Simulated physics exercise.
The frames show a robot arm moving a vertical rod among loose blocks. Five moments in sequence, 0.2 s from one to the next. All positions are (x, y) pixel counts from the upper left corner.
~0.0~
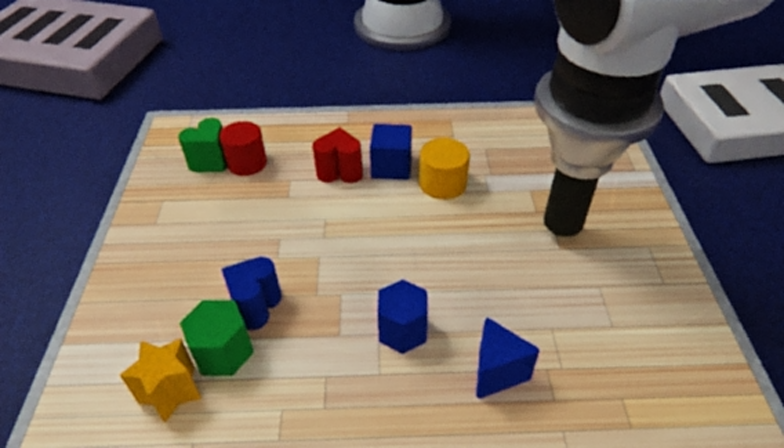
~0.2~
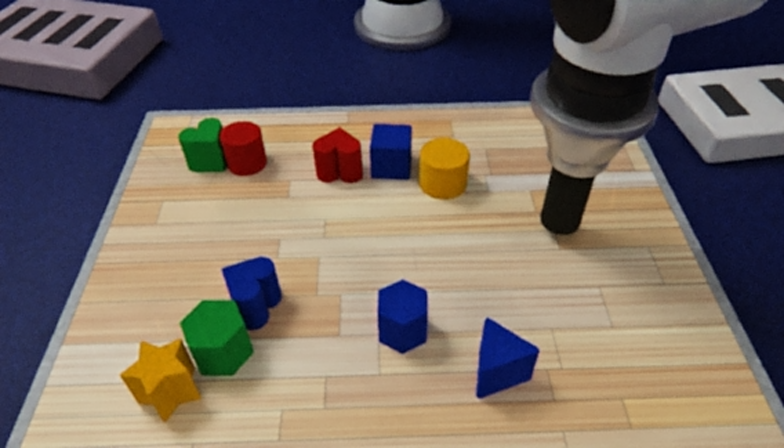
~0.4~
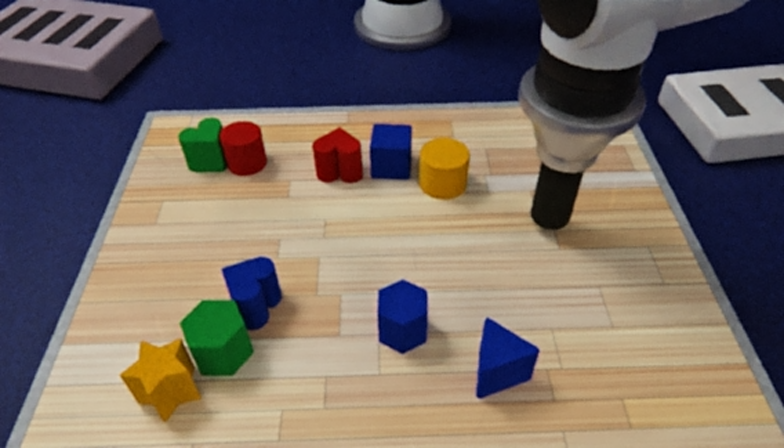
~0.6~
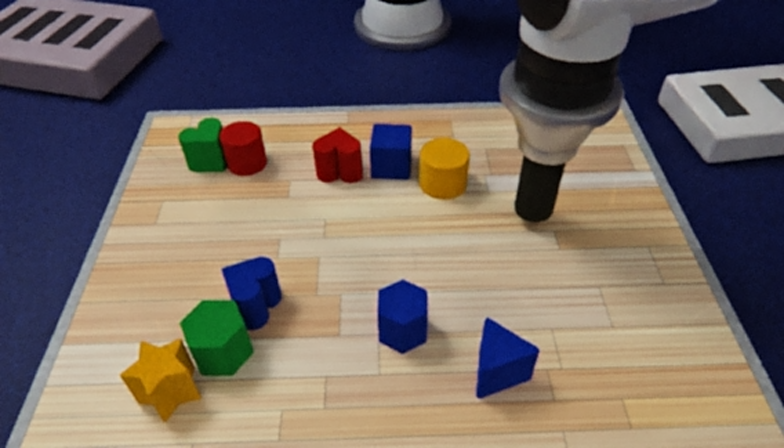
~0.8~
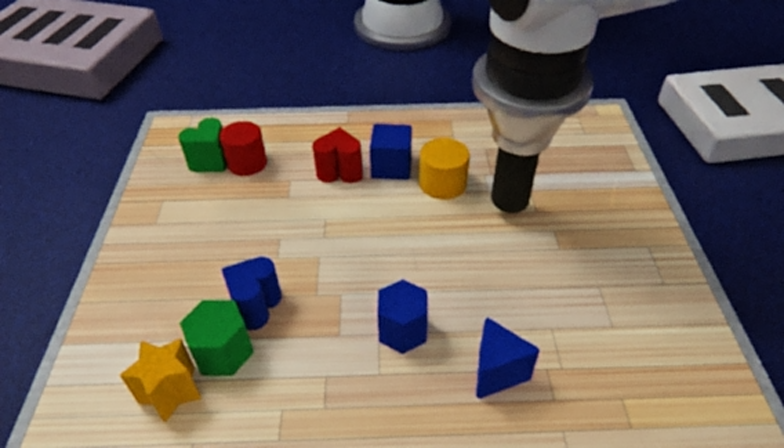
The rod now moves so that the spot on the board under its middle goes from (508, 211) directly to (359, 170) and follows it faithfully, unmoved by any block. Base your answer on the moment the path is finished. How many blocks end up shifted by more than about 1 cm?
Put simply, three or more blocks are moved more than 1 cm.
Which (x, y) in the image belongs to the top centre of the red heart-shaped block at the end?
Its top middle: (313, 139).
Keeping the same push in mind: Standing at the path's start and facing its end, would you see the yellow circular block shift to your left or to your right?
Slides right.
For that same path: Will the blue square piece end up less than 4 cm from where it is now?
I believe not.
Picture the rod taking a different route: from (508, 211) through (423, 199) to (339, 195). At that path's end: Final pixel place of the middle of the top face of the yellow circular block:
It is at (421, 139).
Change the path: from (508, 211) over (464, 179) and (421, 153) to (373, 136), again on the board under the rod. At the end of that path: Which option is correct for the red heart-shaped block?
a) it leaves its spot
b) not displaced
Answer: A.
On the path given first. One third of the way, rod (455, 185); blue square piece (382, 132); yellow circular block (424, 144).
Two thirds of the way, rod (405, 172); red heart-shaped block (323, 140); blue square piece (345, 112), turned 25° anticlockwise; yellow circular block (389, 126).
At the end, rod (358, 160); red heart-shaped block (313, 139), turned 15° anticlockwise; blue square piece (339, 103), turned 70° anticlockwise; yellow circular block (375, 115).
